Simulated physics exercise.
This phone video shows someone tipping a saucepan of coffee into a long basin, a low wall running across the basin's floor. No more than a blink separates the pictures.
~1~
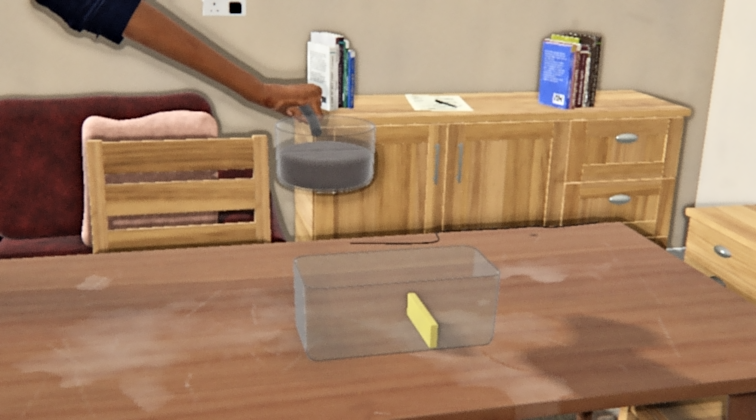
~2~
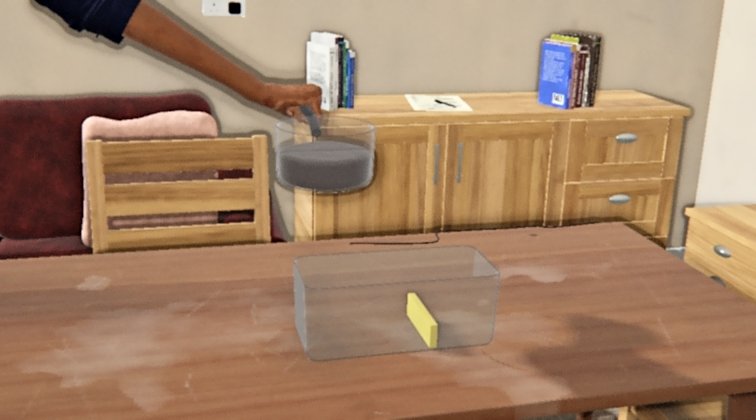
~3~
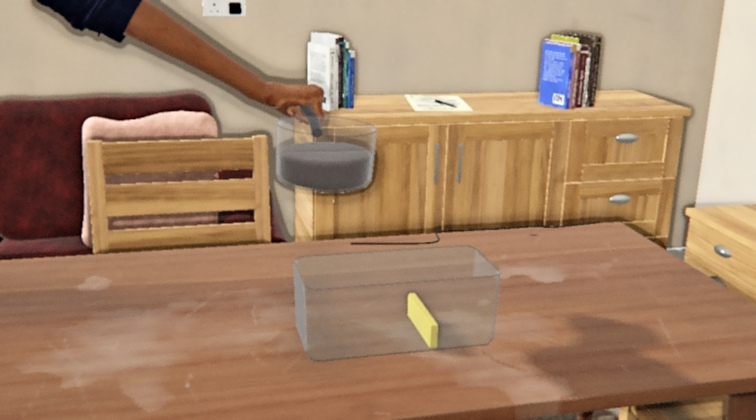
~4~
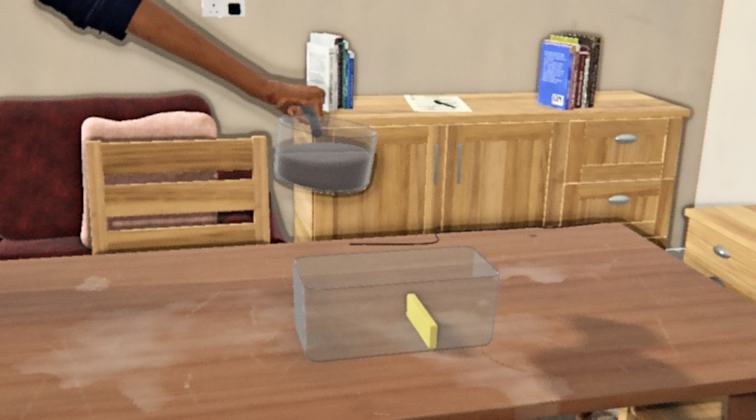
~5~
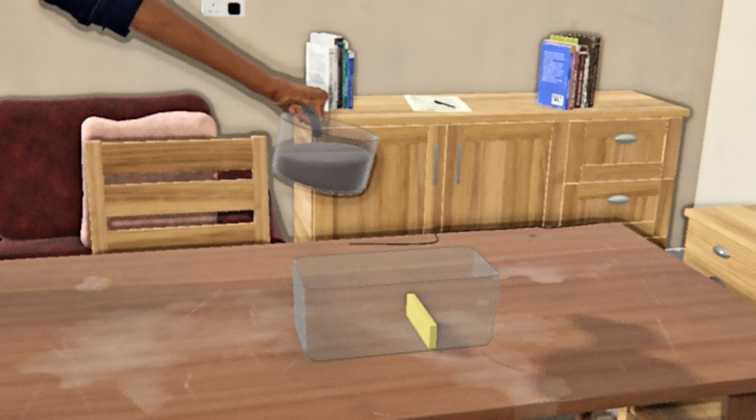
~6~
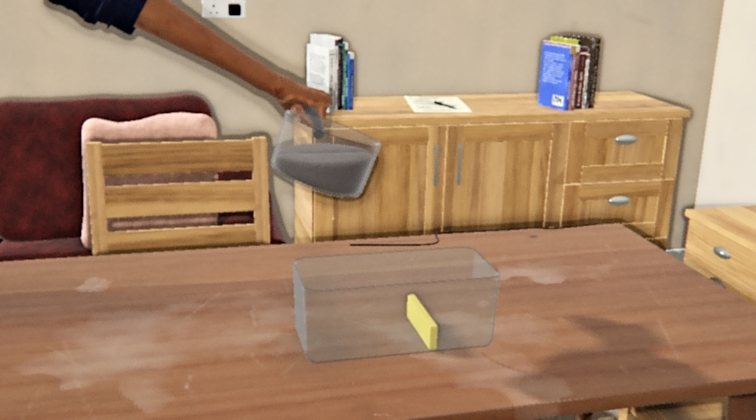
The clip opens with a hand holding a clear pan of dark liquid nearly level above a long, see-through basin with a low yellow wall inside. The hand then gradually tilts the pan, lowering its right rim, while the basin stays still on the wooden table.
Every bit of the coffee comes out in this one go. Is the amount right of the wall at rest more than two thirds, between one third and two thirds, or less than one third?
Lower than a third.
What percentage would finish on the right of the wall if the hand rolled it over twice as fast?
About 10 per cent.
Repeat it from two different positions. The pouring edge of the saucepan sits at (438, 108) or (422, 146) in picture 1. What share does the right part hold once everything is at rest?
70 % and 85 %.
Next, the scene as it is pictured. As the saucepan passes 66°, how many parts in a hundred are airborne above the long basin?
Estimate: Some 25 per cent.
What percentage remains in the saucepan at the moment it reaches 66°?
70 %.
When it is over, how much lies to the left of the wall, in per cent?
About 80 per cent.
A moment on, the saucepan is tipped part way and 70 per cent is still to pour, 4 is left of the wall and 0 right of it.
Next, the saucepan is tipped on its side and 19 per cent is still to pour, 45 is left of the wall and 18 right of it.
Then the saucepan is tipped right over and 1 per cent is still to pour, 75 is left of the wall and 19 right of it.
Later the saucepan is tipped right over and 0 per cent is still to pour, 78 is left of the wall and 20 right of it.
In the end 78 per cent lies left of the wall, 20 right of it and 1 outside.
